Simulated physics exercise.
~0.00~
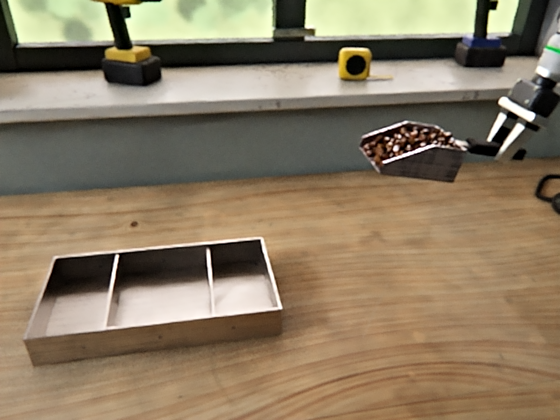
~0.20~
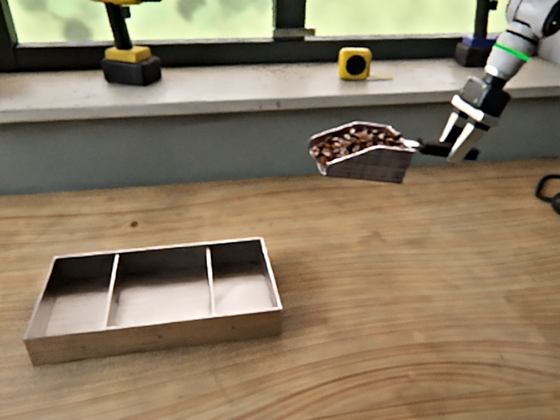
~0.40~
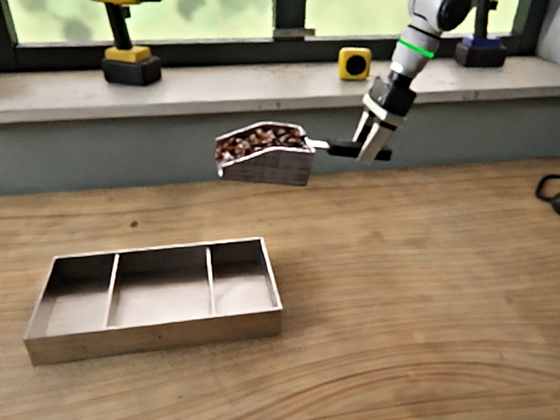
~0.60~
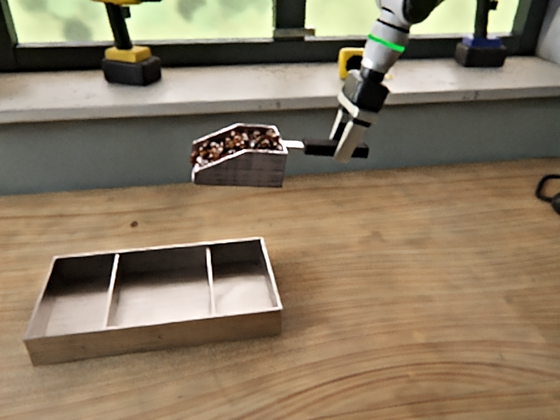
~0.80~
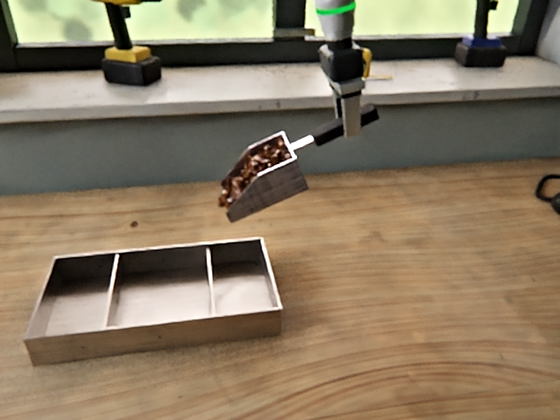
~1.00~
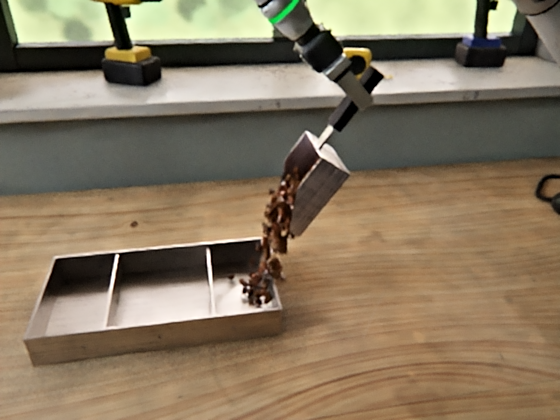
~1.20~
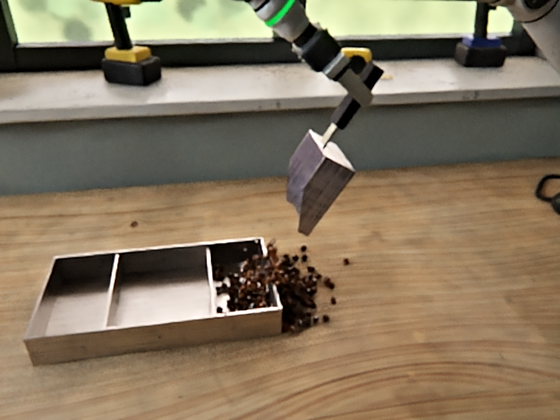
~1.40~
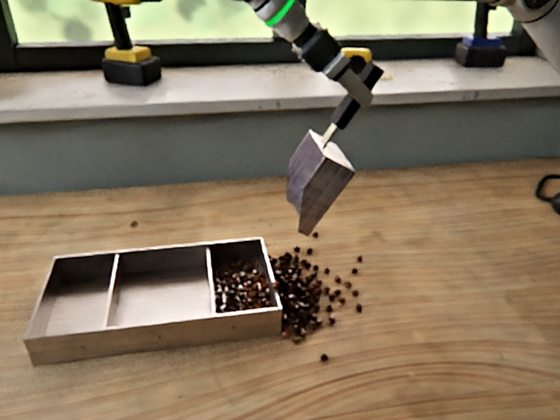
On a wooden workbench, a robot arm moving a scoop left and tipping brown pellets, some filling a tray's right compartment, others scattering outside.
